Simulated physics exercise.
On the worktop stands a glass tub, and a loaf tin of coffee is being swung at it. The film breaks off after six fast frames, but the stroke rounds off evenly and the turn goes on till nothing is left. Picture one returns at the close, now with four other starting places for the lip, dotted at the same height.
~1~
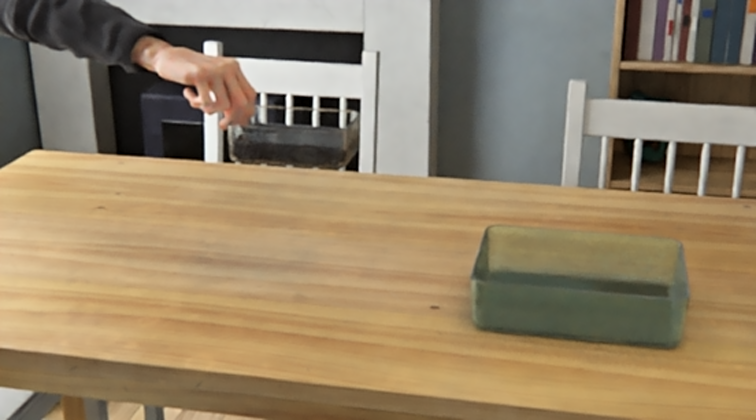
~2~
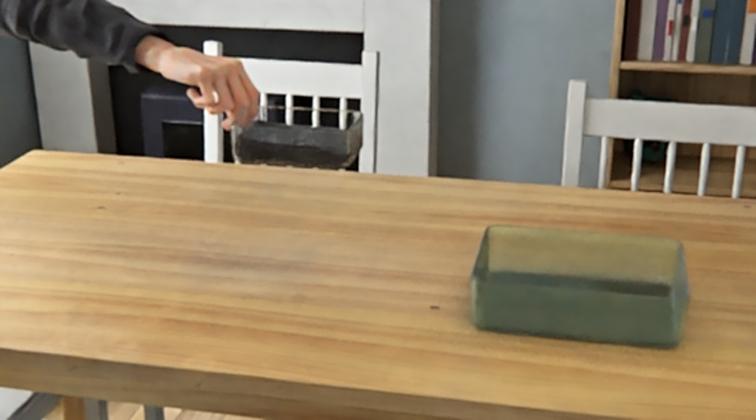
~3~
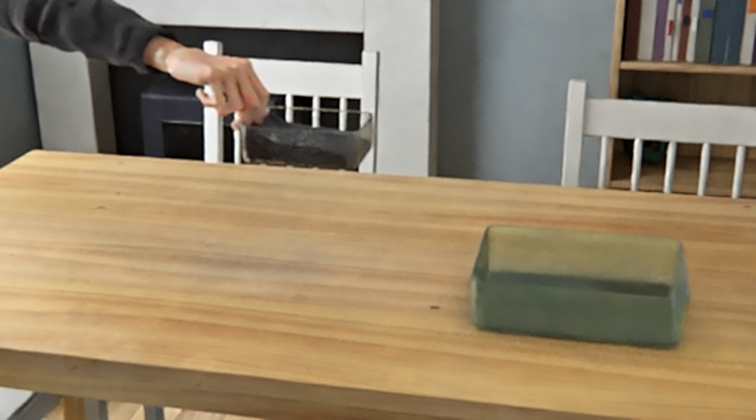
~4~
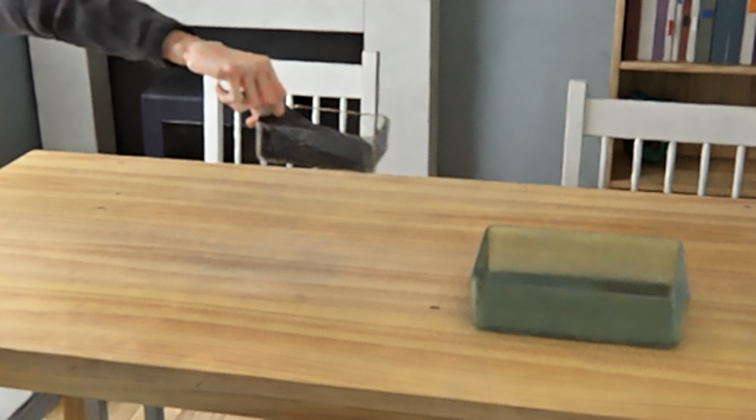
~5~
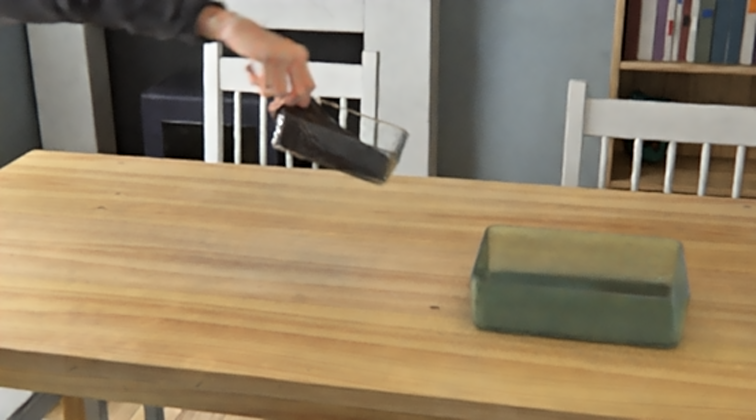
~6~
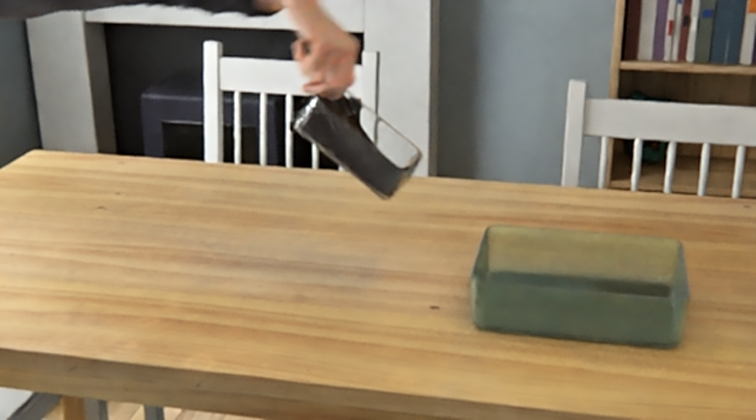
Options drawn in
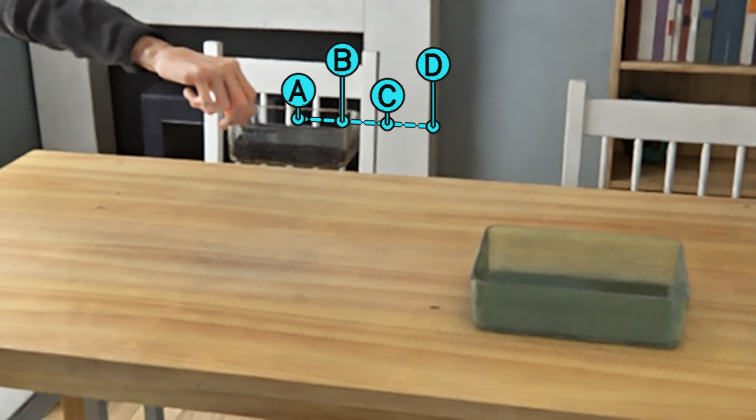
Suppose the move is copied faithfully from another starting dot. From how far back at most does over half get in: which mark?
Spot C.
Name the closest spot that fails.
It is B.
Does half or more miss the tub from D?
No.
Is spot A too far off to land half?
Yes, it does.
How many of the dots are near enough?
Two of them.
In cyan, A at (298, 118); B at (342, 121); C at (387, 123); D at (433, 126).
With A, about 0 % lands in the tub, 100 % falls short.
With B, about 21 % lands in the tub, 76 % falls short and 3 % goes beside or beyond.
With C, about 69 % lands in the tub, 19 % falls short and 13 % goes beside or beyond.
With D, about 75 % lands in the tub, 6 % falls short and 19 % goes beside or beyond.
